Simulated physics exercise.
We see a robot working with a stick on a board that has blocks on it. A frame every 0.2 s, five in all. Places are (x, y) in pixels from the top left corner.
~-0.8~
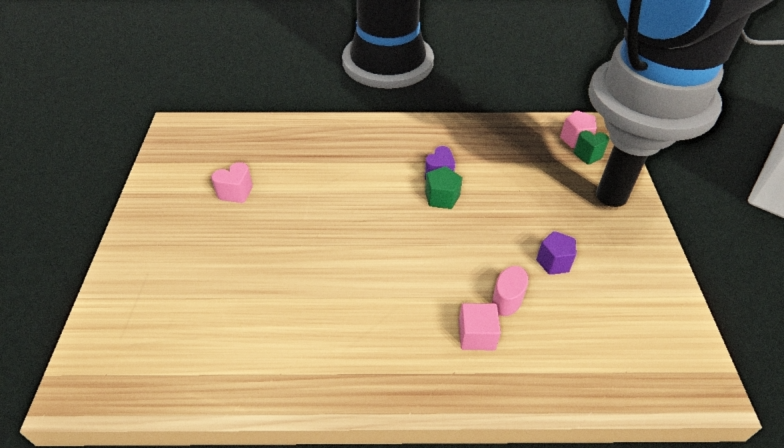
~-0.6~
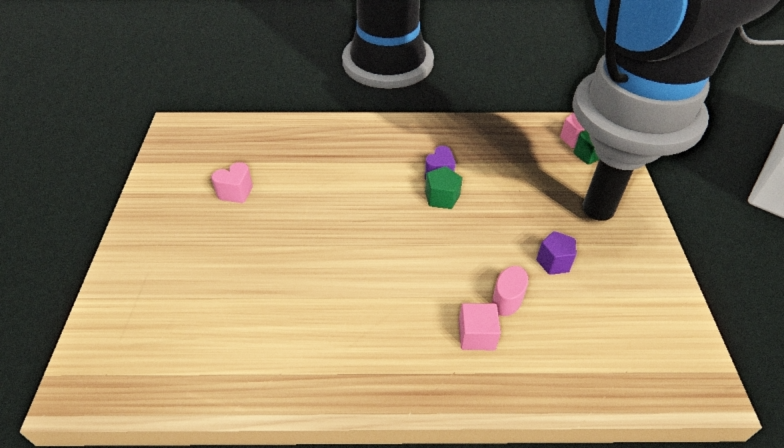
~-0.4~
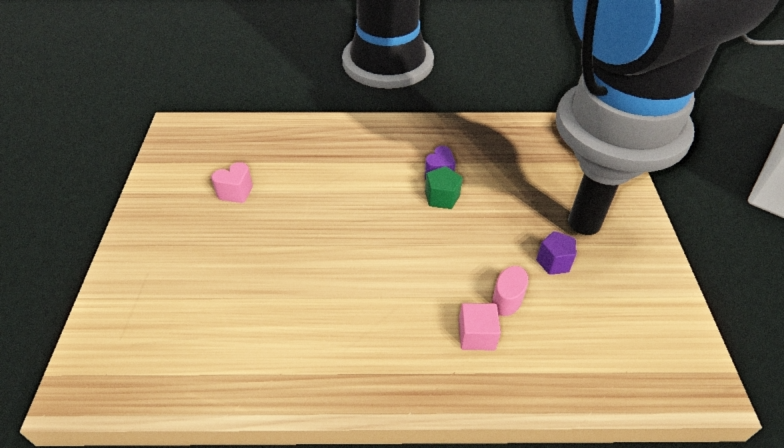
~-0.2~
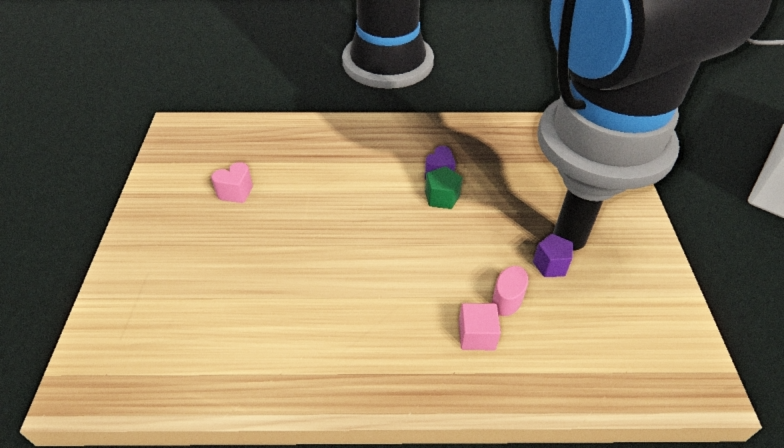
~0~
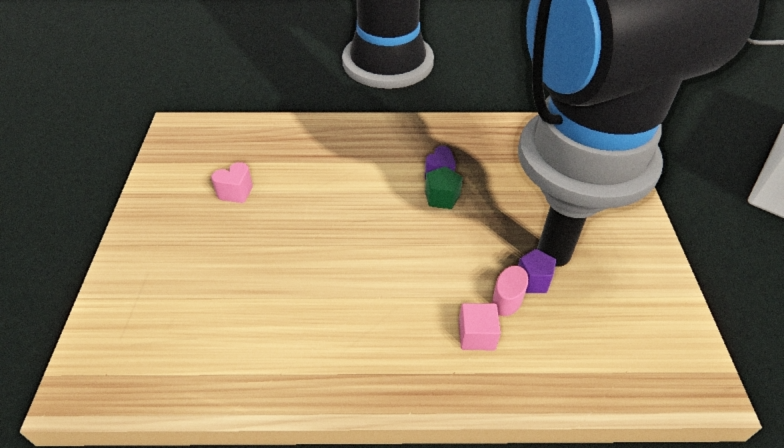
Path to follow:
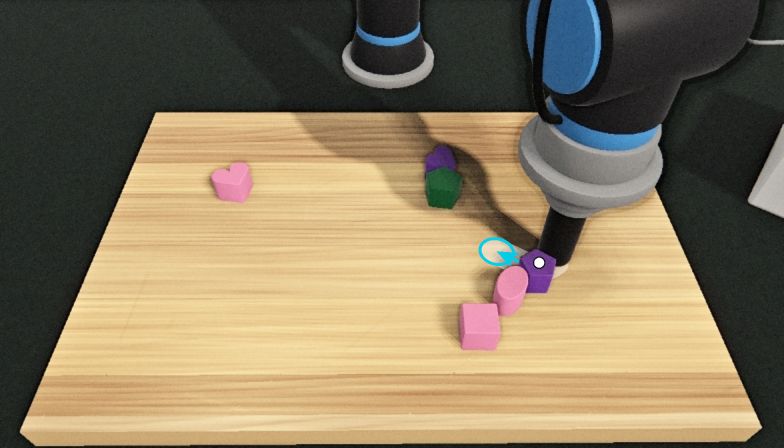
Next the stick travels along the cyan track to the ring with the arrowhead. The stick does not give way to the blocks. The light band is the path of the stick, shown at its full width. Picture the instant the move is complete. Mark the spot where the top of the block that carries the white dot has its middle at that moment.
The middle of its upper face should be somewhere near (518, 270).
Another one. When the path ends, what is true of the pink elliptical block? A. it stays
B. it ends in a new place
I'll go with B - it ends in a new place.
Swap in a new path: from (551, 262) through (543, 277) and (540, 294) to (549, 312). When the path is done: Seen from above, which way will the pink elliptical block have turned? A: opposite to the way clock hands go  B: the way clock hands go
My answer is option A.
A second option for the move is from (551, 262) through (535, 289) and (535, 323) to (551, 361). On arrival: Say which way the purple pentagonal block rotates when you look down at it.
With the clock.
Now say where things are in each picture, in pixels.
In the first frame, stick's lower end (612, 196); green pentagonal block (444, 178); pink square (481, 318); pink elliptical block (513, 281); purple pentagonal block (561, 244).
In the second frame, stick (598, 210); blocks still.
In the third frame, stick (584, 224); blocks still.
In the fourth frame, stick (569, 238); purple pentagonal block (557, 247).
In the fifth frame, stick (554, 254); green pentagonal block (444, 178); pink square (481, 318); pink elliptical block (513, 281); purple pentagonal block (539, 263).
Drawn move, from (551, 262) by way of (534, 267) and (515, 260) to (497, 251); the dot is on the purple pentagonal block.
The first path, step by step. Halfway along, stick (526, 257); pink square (476, 324); pink elliptical block (497, 293), turned 15° anticlockwise; purple pentagonal block (518, 270).
At the end, stick (498, 244); green pentagonal block still; pink square (476, 324); pink elliptical block (497, 293), turned 15° anticlockwise; purple pentagonal block (518, 270).
